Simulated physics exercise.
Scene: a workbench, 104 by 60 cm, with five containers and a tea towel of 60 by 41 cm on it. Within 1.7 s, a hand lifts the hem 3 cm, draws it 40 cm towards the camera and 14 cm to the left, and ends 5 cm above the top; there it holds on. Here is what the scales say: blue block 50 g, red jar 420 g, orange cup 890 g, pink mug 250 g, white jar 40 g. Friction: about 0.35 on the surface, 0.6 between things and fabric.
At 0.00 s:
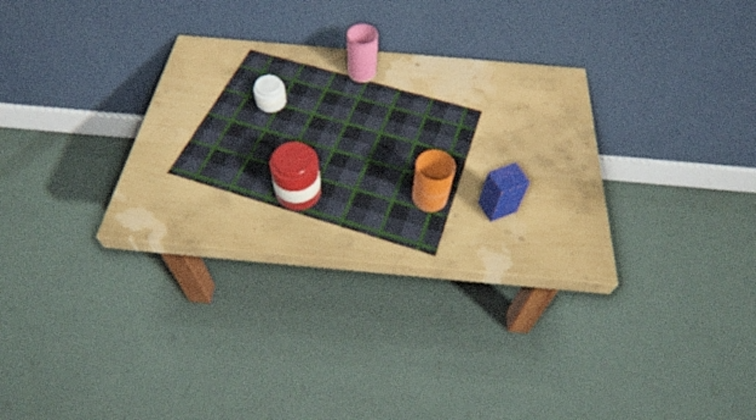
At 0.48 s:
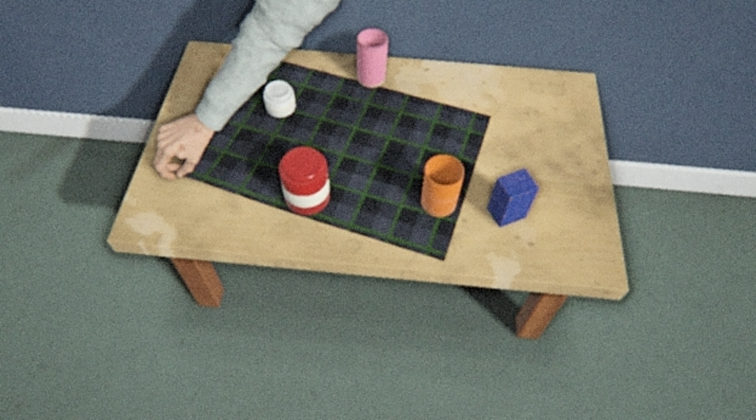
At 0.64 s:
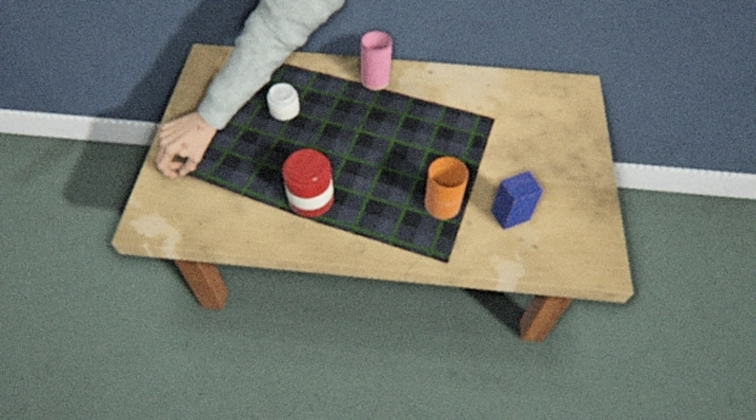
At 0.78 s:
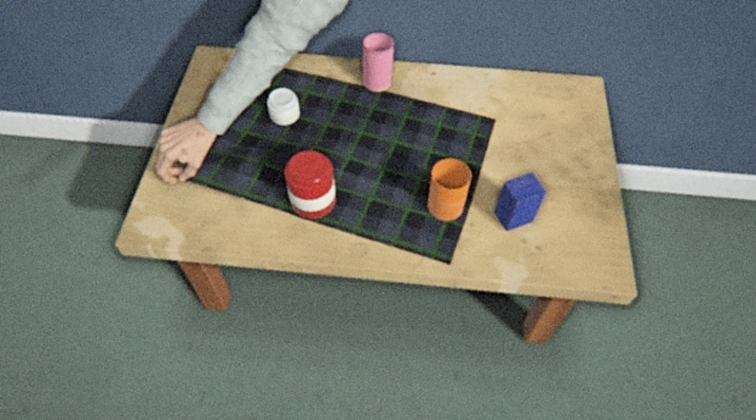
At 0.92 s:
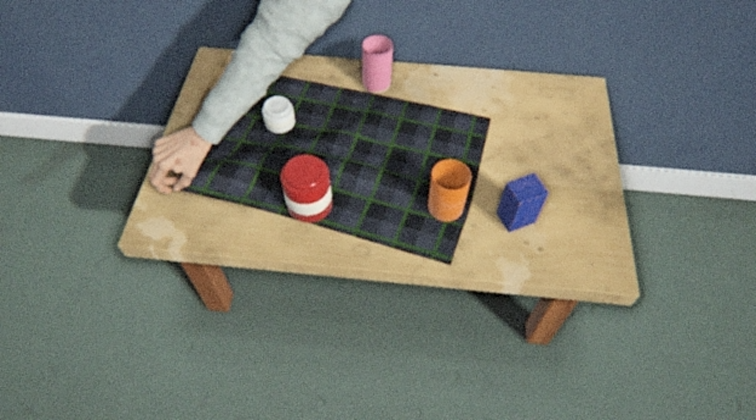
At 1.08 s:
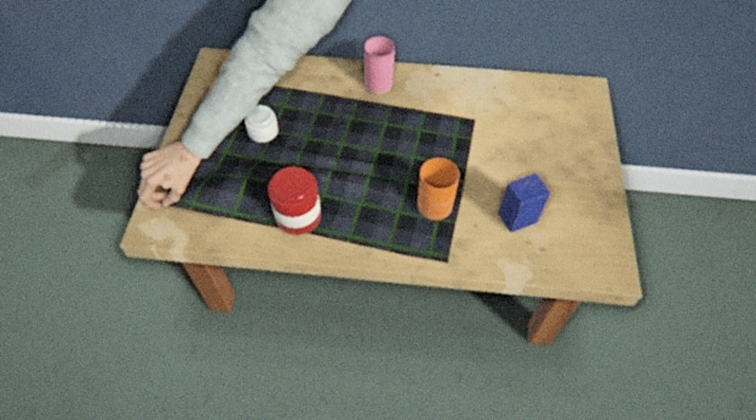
A hand grips the dark checked cloth and drags it left, carrying two jars and an orange cup.
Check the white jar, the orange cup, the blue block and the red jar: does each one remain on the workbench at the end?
Check: White jar - no, it falls; orange cup - yes, it remains; blue block - yes, it remains; red jar - no, it falls.
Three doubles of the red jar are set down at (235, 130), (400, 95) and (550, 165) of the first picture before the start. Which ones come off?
In turn: Drops off, remains, remains.
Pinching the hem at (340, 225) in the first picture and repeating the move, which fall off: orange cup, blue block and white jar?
Well, in that case the orange cup tips off, the blue block survives on top and the white jar tips off.
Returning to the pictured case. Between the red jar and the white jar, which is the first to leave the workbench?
The red one leads the way.
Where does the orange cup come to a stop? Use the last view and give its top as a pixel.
Roughly (313, 204).
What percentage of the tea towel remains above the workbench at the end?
Roughly 50% of it.
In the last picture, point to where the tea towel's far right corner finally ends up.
Around pixel (316, 130).
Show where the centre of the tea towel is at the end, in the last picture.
Roughly at (203, 238) in the last picture.
After 1.4 s, 100 % of the tea towel is still over the top; white jar 20 cm off its start, red jar 13 cm off its start, orange cup 8 cm off its start.
After 1.7 s, 75 % of the tea towel is still over the top; white jar 34 cm off its start, red jar 23 cm off its start, orange cup 16 cm off its start.
After 2.0 s, 60 % of the tea towel is still over the top; white jar 44 cm off its start at (121, 208), red jar over the edge, orange cup 23 cm off its start at (337, 192).
After 2.3 s, 50 % of the tea towel is still over the top; white jar over the edge, red jar over the edge, orange cup 28 cm off its start.
After 3.9 s, 50 % of the tea towel is still over the top; white jar over the edge, red jar over the edge, orange cup 28 cm off its start at (313, 204), blue block 0 cm off its start at (529, 188).
